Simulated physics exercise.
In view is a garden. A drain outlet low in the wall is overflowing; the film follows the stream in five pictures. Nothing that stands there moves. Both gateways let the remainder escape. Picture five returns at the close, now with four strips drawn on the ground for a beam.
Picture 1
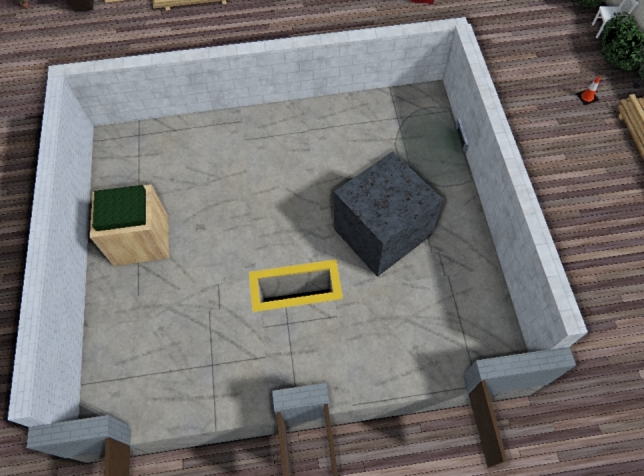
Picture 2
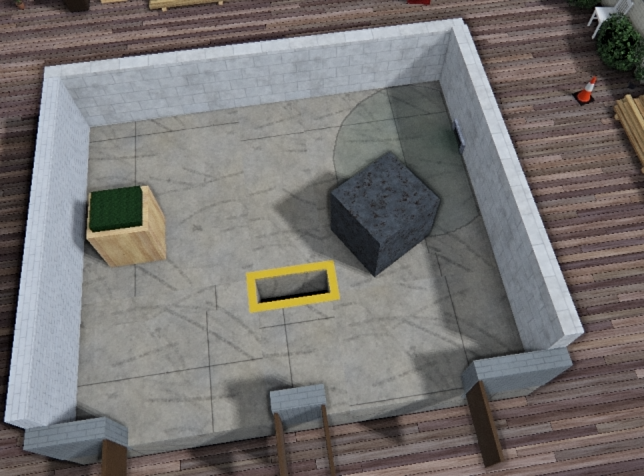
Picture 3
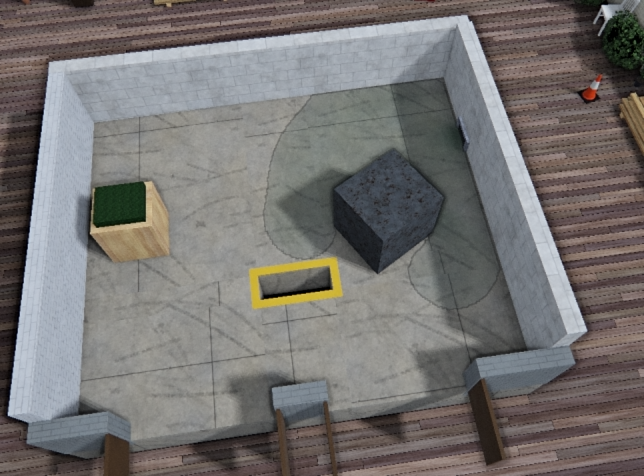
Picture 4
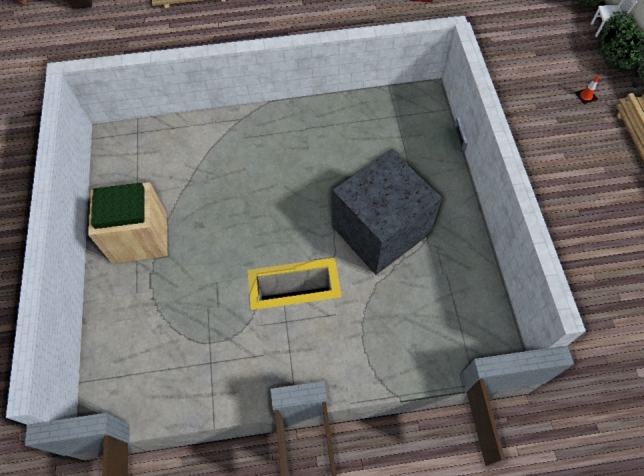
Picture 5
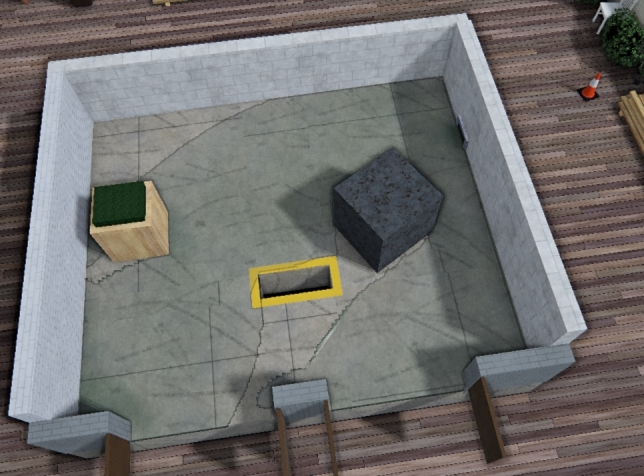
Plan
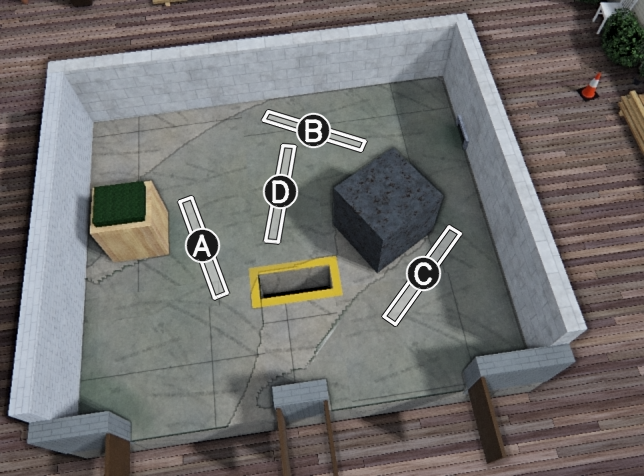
Walled garden yard with water spreading from the right wall across the paving, around a dark block and into a yellow-edged drain.
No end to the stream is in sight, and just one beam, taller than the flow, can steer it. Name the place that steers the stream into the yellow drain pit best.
D beats the others.
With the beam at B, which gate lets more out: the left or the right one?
The left gate.
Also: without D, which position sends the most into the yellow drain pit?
That would be A.
In white, A from (185, 199) to (220, 295); B from (265, 115) to (362, 145); C from (389, 320) to (454, 230); D from (271, 241) to (288, 146).
For position A, about 32 % of the stream goes into the yellow drain pit, about 68 % out by the gates.
For position B, about 15 % of the stream goes into the yellow drain pit, about 85 % out by the gates.
For position C, about 15 % of the stream goes into the yellow drain pit, about 85 % out by the gates.
For position D, about 48 % of the stream goes into the yellow drain pit, about 52 % out by the gates.
